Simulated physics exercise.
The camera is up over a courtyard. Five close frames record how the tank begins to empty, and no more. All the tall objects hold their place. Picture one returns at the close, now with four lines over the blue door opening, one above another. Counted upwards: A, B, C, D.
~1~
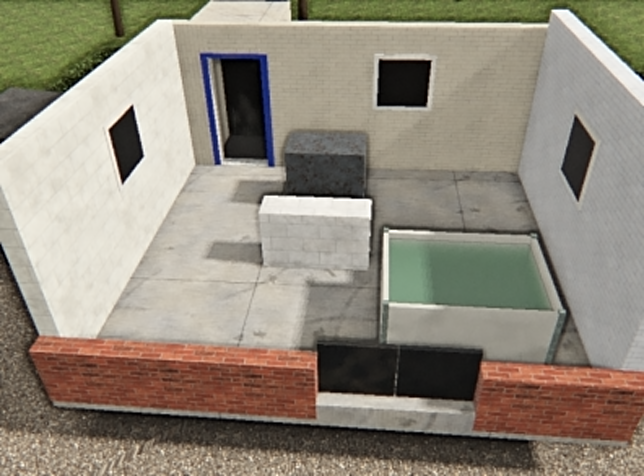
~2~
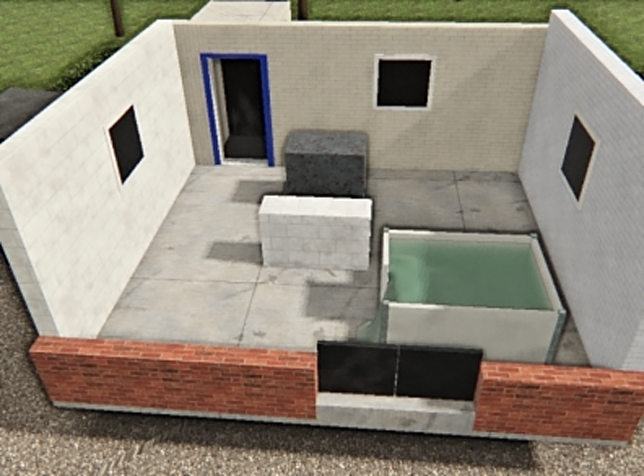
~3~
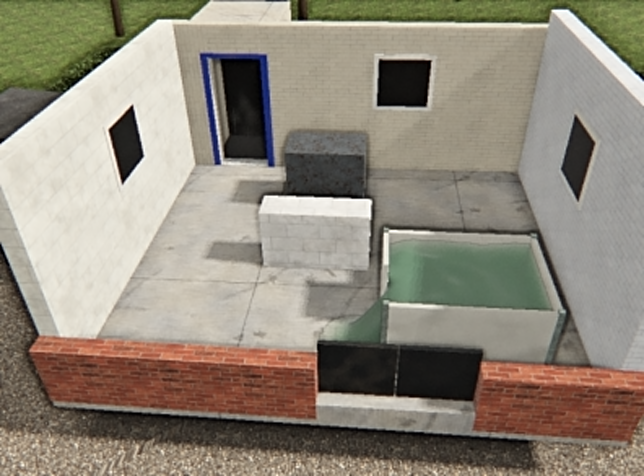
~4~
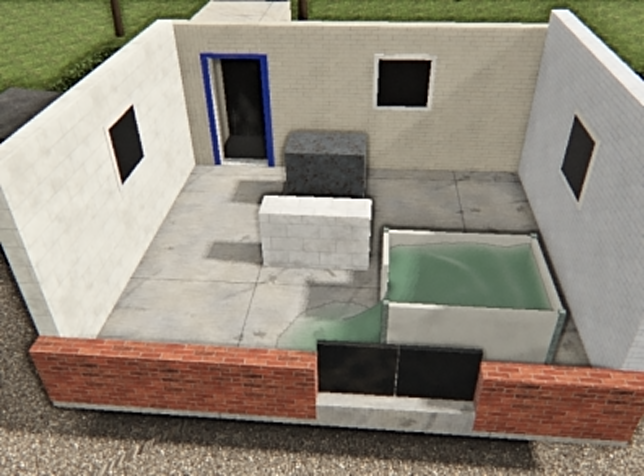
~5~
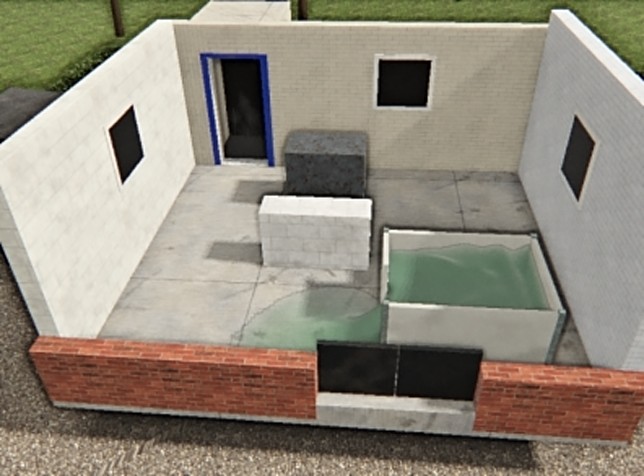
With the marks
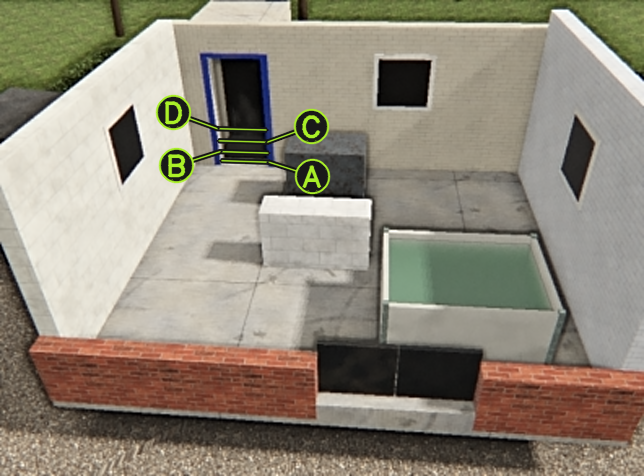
In a walled courtyard seen from above, green water lies still in a pale tank at the right, near two blocks and a blue-framed doorway. The water's surface ripples and dips at the left, and a thin green sheet emerges beside the tank, spreading leftward across the grey floor behind the dark gate.
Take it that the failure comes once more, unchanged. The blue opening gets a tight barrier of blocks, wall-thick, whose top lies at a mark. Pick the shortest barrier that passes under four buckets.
That is mark B.
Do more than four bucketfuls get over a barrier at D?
No, that is safe.
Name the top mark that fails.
A it is.
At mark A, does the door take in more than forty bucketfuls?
No, less.
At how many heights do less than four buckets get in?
Three of the four.
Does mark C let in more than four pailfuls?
No.
In lime, A at (245, 161); B at (244, 152); C at (243, 141); D at (241, 129); from the bottom up A, B, C, D.
For mark A, some 20 bucketfuls get in.
For mark B, nothing gets over.
For mark C, nothing gets over.
For mark D, nothing gets over.
